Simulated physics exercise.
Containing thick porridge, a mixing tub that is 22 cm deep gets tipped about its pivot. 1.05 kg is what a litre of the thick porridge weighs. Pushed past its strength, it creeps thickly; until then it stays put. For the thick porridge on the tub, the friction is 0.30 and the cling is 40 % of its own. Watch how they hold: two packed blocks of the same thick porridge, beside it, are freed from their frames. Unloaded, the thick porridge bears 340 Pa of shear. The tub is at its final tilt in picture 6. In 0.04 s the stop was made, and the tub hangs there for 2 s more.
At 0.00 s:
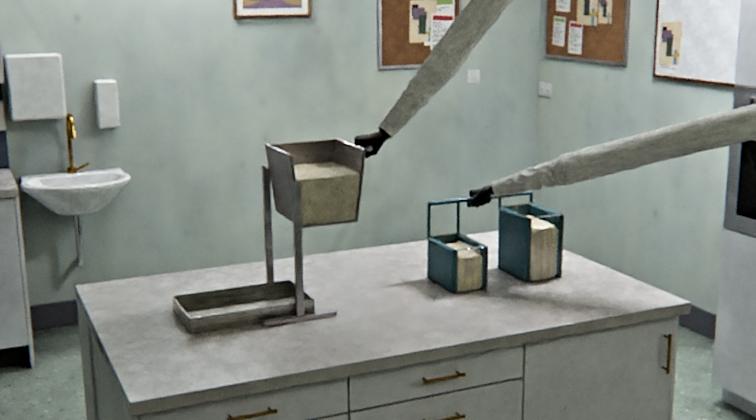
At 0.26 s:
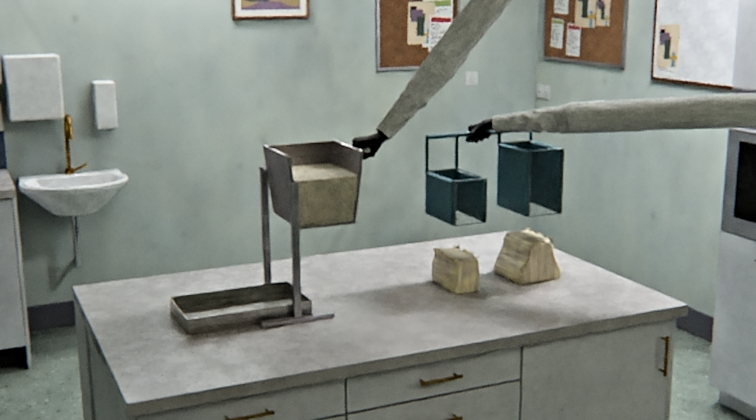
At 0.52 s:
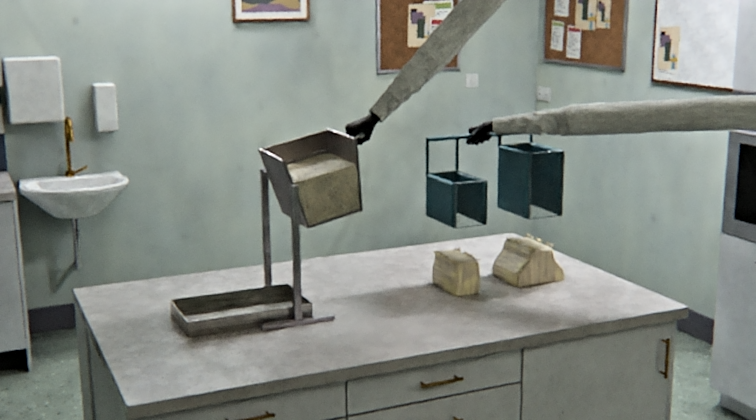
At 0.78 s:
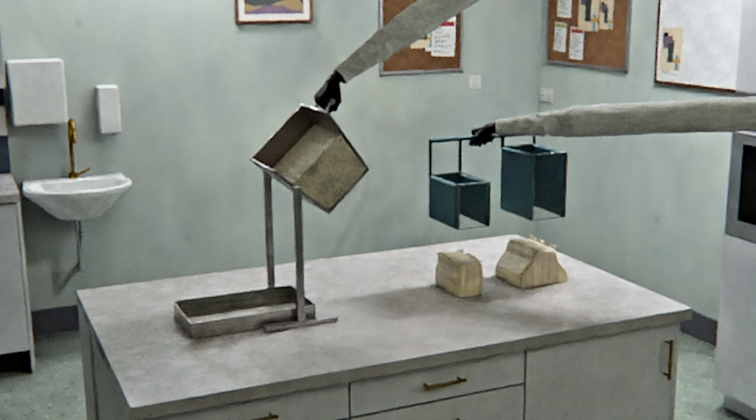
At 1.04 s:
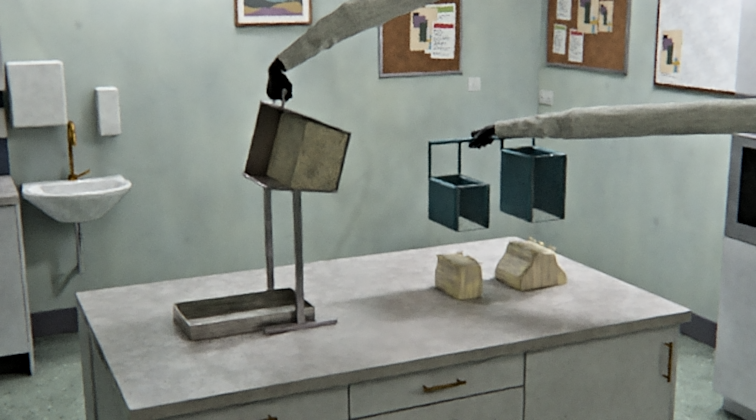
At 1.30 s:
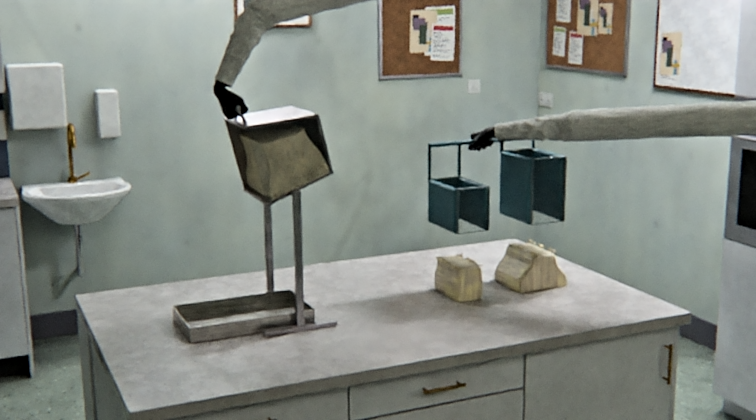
Two pale blocks slumping slightly on a counter after a gloved hand lifts teal moulds away, while another hand steadily tilts a metal tub.
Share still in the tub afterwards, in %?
0 %.
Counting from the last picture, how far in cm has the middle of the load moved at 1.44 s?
8 cm.
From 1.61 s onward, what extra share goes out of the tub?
Roughly 25 %.
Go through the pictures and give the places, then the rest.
In the first picture, handle-side rim at (363, 150), tilt 0 degrees; crest of the thick porridge at (359, 174); block heights 13 cm, 19 cm (left to right).
In the second picture, handle-side rim at (361, 152), tilt 0 degrees; crest of the thick porridge at (357, 175); block heights 12 cm, 15 cm (left to right).
In the third picture, handle-side rim at (355, 140), tilt 12 degrees; crest of the thick porridge at (353, 165); block heights 12 cm, 13 cm (left to right).
In the fourth picture, handle-side rim at (327, 114), tilt 43 degrees; crest of the thick porridge at (340, 136); block heights 12 cm, 13 cm (left to right).
In the fifth picture, handle-side rim at (285, 111), tilt 74 degrees; crest of the thick porridge at (309, 122); block heights 12 cm, 13 cm (left to right).
In the sixth picture, handle-side rim at (247, 130), tilt 103 degrees; crest of the thick porridge at (301, 131); block heights 12 cm, 13 cm (left to right).
After 1.44 s, the tub is at 104 degrees and holds 71 %.
After 1.61 s, the tub is at 104 degrees and holds 23 %.
After 1.78 s, the tub is at 104 degrees and holds 0 %.
After 1.95 s, the tub is at 104 degrees and holds 0 %.
After 3.30 s, the tub is at 104 degrees and holds 0 %.
